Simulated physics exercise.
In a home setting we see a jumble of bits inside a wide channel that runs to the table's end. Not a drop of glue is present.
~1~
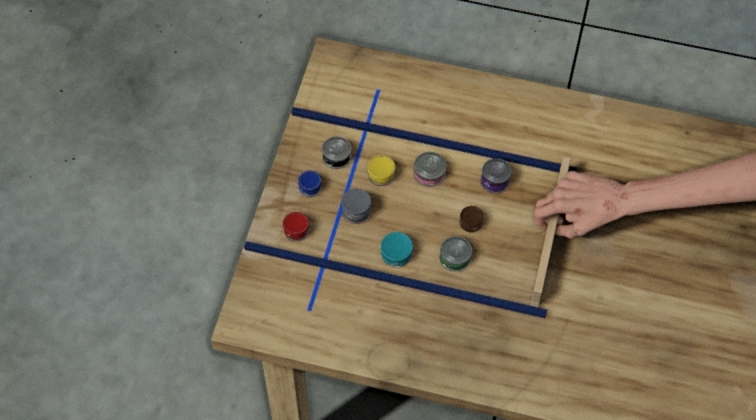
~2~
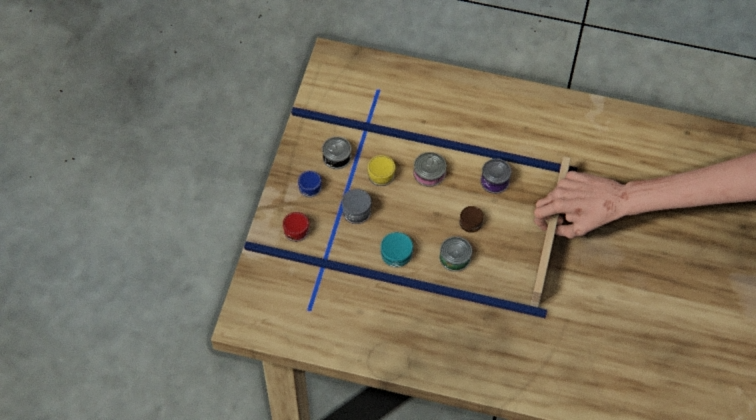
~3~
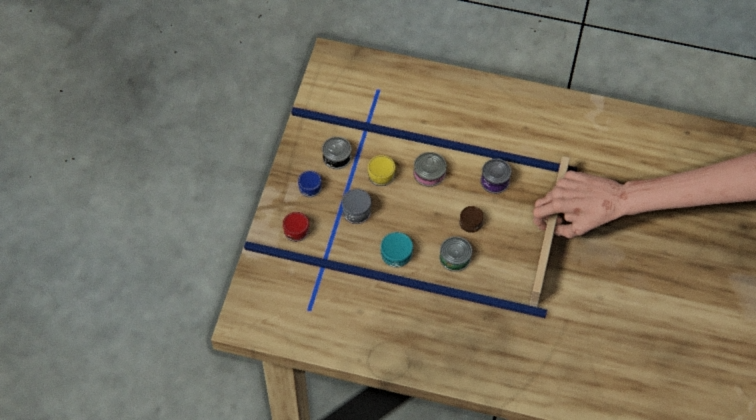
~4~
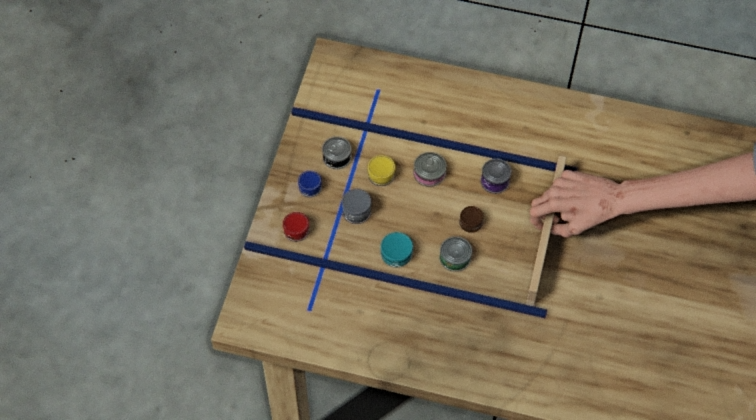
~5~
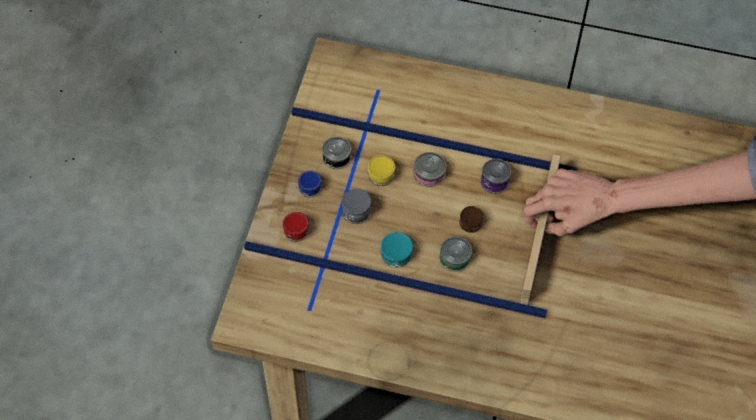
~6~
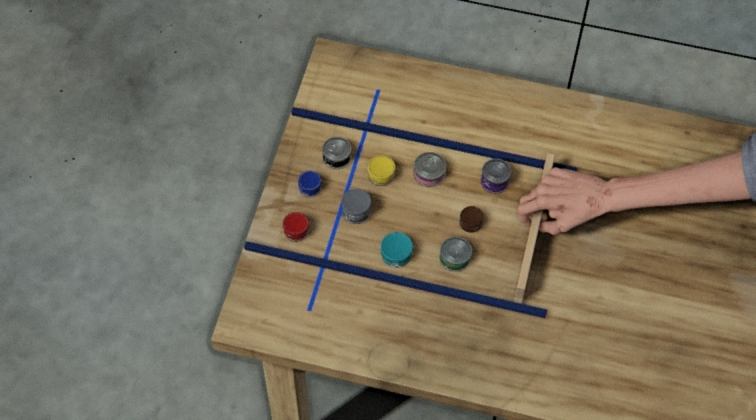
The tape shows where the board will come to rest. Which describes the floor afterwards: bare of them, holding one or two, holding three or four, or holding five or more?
The floor is bare of them.
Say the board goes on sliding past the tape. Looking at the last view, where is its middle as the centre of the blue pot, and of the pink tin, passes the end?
I'd put it close to (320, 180), and close to (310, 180) for the other one.
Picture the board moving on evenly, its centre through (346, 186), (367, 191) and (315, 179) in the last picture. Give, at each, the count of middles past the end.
0, 0 and 2.
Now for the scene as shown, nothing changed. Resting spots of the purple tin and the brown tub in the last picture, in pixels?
Near (349, 134) and (336, 186).
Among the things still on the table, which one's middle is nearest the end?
The black tin.
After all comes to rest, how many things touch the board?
4.
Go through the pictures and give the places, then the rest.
In the first frame, blue pot (310, 184); red pot (296, 227); black tin (337, 153); board (551, 231); tape (346, 195).
In the second frame, red pot (296, 227); turquoise tub (397, 250).
In the third frame, black tin (337, 153); grey tin (357, 207).
In the fourth frame, blue pot (310, 184); purple tin (496, 176).
In the fifth frame, red pot (296, 227); pink tin (430, 169).
In the sixth frame, blue pot (310, 184); red pot (296, 227); black tin (337, 153); board (535, 227); tape (346, 195).
Early on, none off yet; blue pot at rest near (310, 184); red pot at rest near (296, 227); black tin at rest near (337, 153).
Finally, the number that fall off is zero.
